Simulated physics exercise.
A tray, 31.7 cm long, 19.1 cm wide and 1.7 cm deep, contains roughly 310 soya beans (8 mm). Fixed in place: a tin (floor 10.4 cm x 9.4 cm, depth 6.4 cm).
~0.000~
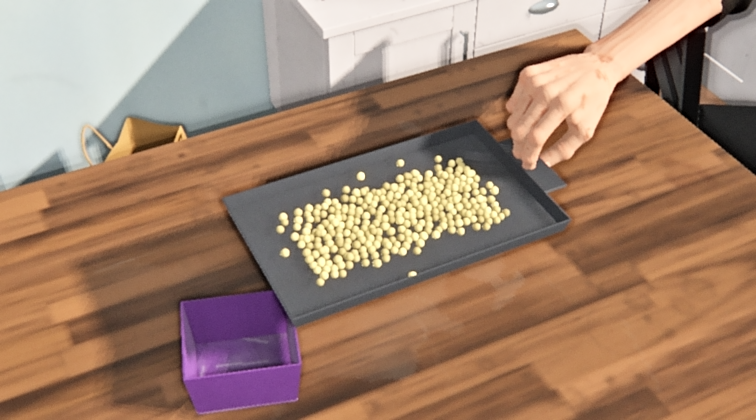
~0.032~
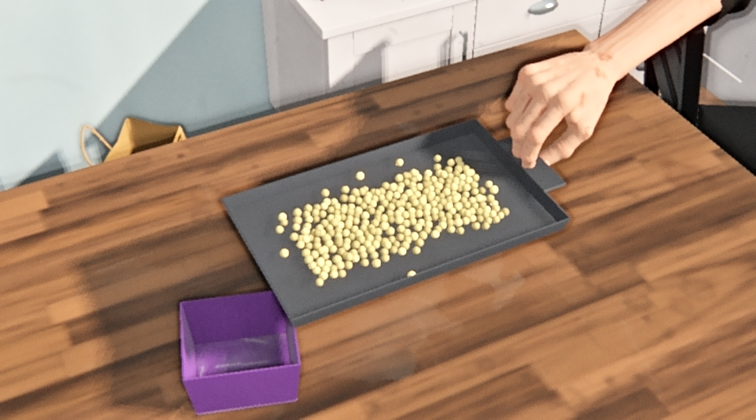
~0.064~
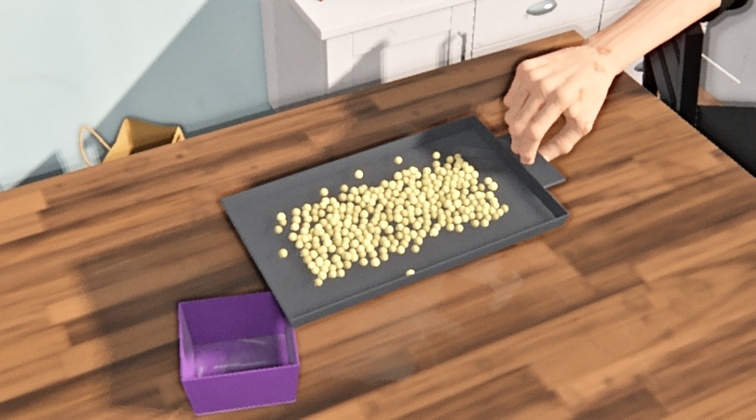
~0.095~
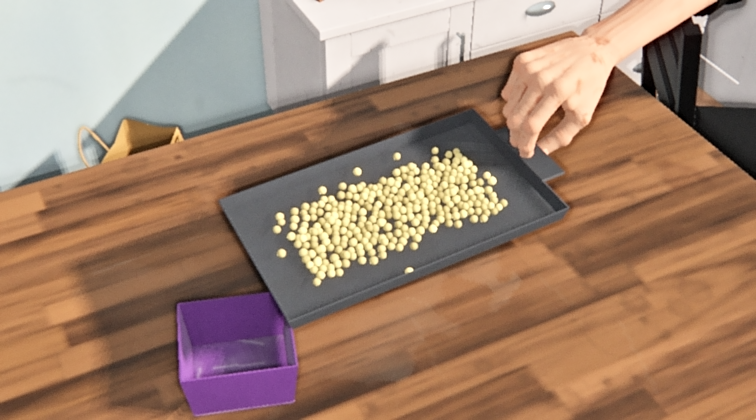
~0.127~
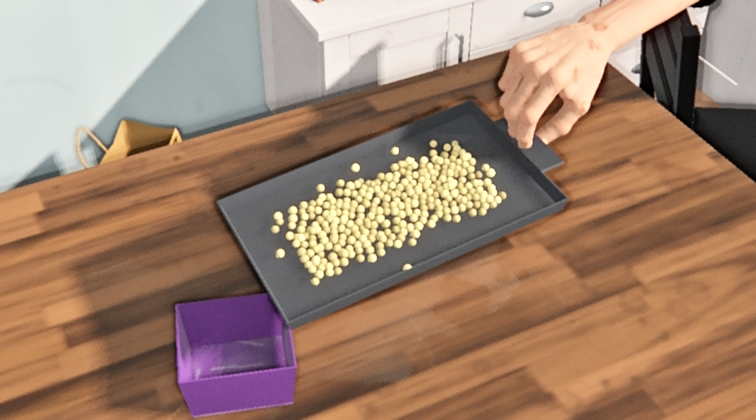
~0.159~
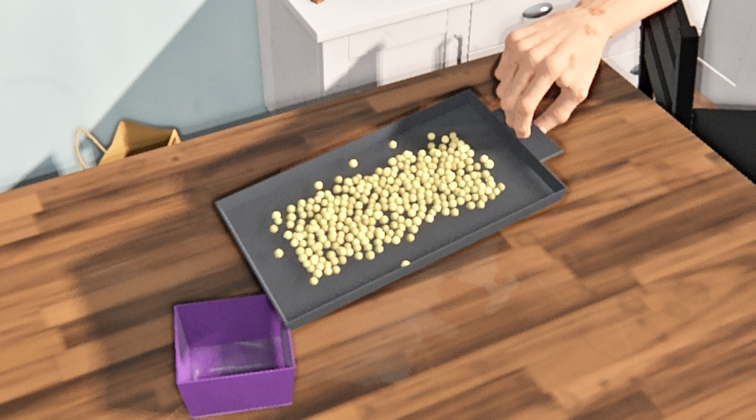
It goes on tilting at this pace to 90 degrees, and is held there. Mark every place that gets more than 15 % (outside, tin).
Outside yes, tin yes.
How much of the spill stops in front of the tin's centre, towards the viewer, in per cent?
About 20 per cent.
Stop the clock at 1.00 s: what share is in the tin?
Some 30 per cent.
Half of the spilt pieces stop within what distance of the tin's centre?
Roughly 12 cm.
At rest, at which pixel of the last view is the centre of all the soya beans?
At about (217, 362).
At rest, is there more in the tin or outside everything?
The larger share is in the tin.
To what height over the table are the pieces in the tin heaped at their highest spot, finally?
Some 2.5 cm.
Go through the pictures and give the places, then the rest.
The first picture shows tray at (439, 268); tilt 0 degrees; leading edge at (255, 255); middle of the load at (398, 215); tin at (239, 332).
The second picture shows tray at (438, 267); tilt 0 degrees; leading edge at (255, 255); middle of the load at (398, 214).
The third picture shows tray at (437, 266); tilt 2 degrees; leading edge at (253, 256); middle of the load at (396, 213).
The fourth picture shows tray at (435, 263); tilt 4 degrees; leading edge at (251, 257); middle of the load at (395, 210).
The fifth picture shows tray at (434, 259); tilt 6 degrees; low side left; leading edge at (250, 258); middle of the load at (393, 206).
The sixth picture shows tray at (431, 255); tilt 9 degrees; low side left; leading edge at (248, 260); middle of the load at (391, 201); tin at (233, 336). It turns about 95 degrees a second.
After 0.48 s, tilt 39 degrees; tray 100 %; middle of all pieces near (323, 193).
Then, at 0.75 s, tilt 64 degrees; tin 10 %, tray 75 %, in the air 15 %; middle of all pieces near (246, 261).
After 1.00 s, tilt 87 degrees; outside 20 %, tin 30 %, tray 45 %, in the air 5 %; middle of all pieces near (225, 308).
After 1.23 s, tilt 90 degrees; outside 30 %, tin 50 %, tray 10 %, in the air 10 %; middle of all pieces near (212, 342).
By 2.1 s all is still; outside 45 %, tin 55 %, tray 0 %.
